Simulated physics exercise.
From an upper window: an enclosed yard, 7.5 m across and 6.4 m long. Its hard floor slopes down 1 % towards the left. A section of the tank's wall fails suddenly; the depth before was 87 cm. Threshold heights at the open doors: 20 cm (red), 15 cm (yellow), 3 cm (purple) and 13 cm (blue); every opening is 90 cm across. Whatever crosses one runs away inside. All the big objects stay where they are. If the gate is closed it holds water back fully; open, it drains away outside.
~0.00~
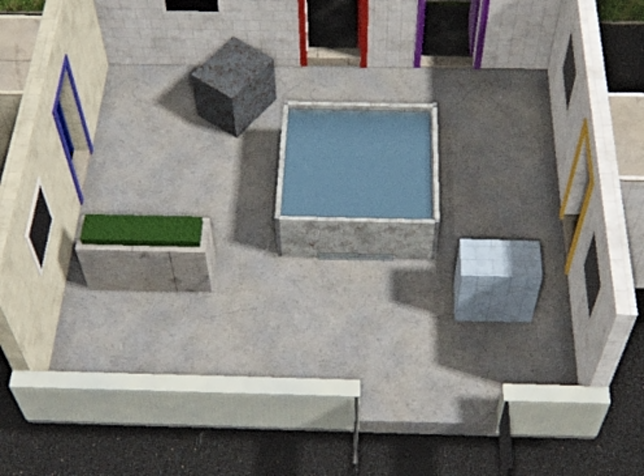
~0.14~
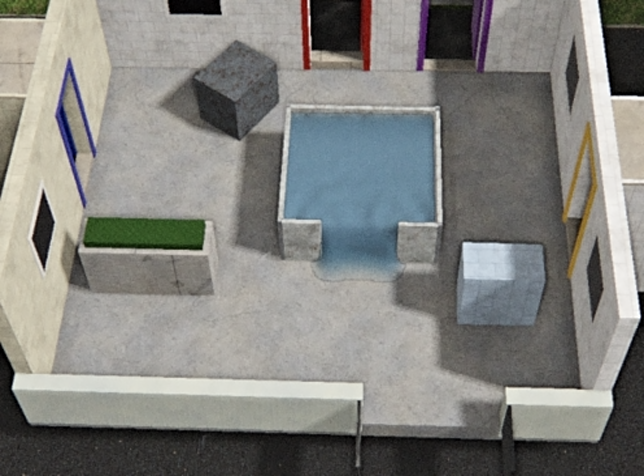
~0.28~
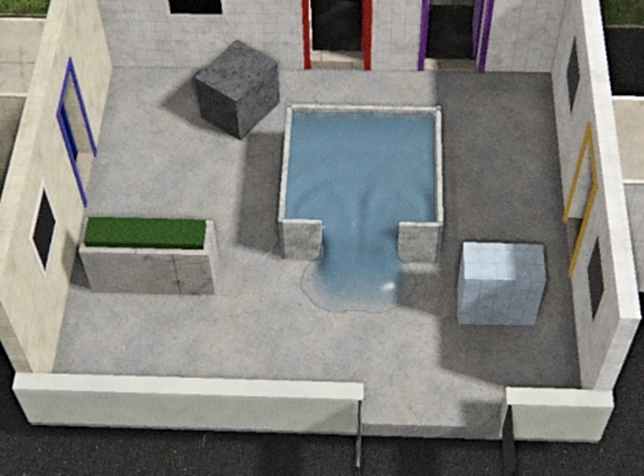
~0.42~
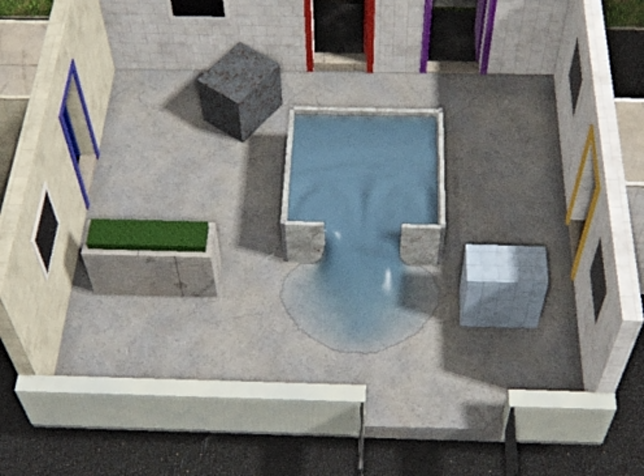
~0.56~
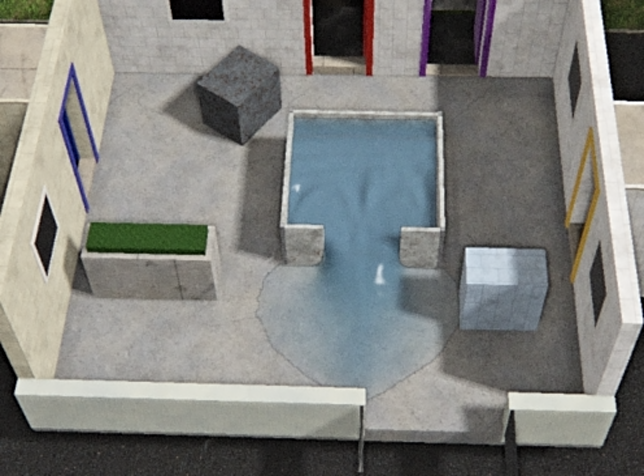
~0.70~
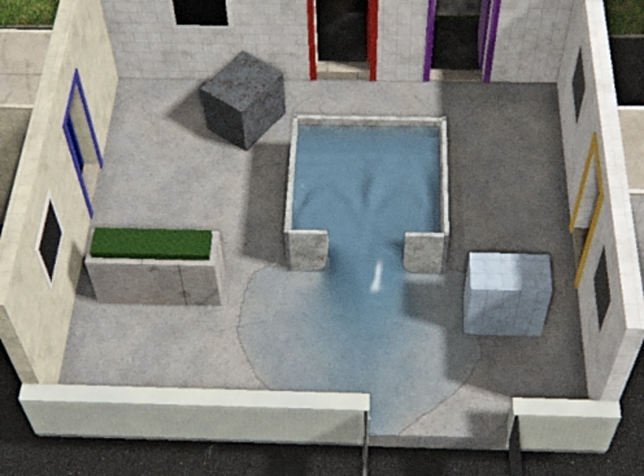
Blue water pours through a gap that opens in the front wall of a raised square tank, spreading in a widening sheet across the grey floor towards the low front wall and its opening. Seen from high above, the walled yard holds a dark block, a green-topped planter, a pale block, and red, purple, blue and yellow doorframes. The view shifts very slightly as ripples cross the tank.
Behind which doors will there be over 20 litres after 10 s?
The water let in: At the red door it does not reach the limit; at the yellow door it keeps below the limit; at the purple door it stays under the limit; at the blue door it keeps below the limit.
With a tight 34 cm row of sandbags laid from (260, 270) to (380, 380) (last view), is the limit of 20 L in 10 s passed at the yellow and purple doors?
Then: Yellow below, purple over.
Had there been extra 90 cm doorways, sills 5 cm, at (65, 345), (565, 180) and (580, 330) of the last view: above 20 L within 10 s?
In turn: Past it, not over, below.
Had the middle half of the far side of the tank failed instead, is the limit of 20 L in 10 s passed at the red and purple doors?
Then: Red above, purple over.
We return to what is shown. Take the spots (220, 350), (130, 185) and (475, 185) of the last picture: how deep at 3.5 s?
Roughly 5, 2 and 0 cm, in turn.
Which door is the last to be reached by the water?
It is the purple one.
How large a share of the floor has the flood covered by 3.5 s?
About 40 per cent.
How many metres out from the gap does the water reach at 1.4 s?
Roughly 3.8 m.
After 1.4 s water covers 25 % of the floor and is deepest (48 cm) near (365, 277); red door not reached, yellow door not reached, purple door not reached, blue door not reached.
After 2.2 s water covers 30 % of the floor and is deepest (43 cm) near (54, 410); red door not reached, yellow door not reached, purple door not reached, blue door not reached.
After 3.5 s water covers 40 % of the floor and is deepest (30 cm) near (54, 410); red door not reached, yellow door 3 cm at the sill, 0 L in, purple door not reached, blue door 6 cm at the sill, 0 L in.
After 6.0 s water covers 65 % of the floor and is deepest (24 cm) near (97, 313); red door not reached, yellow door 3 cm at the sill, 0 L in, purple door not reached, blue door 4 cm at the sill, 0 L in.
After 10.0 s water covers 80 % of the floor and is deepest (14 cm) near (54, 410); red door 2 cm at the sill, 0 L in, yellow door 1 cm at the sill, 0 L in, purple door 2 cm at the sill, 0 L in, blue door 3 cm at the sill, 0 L in.
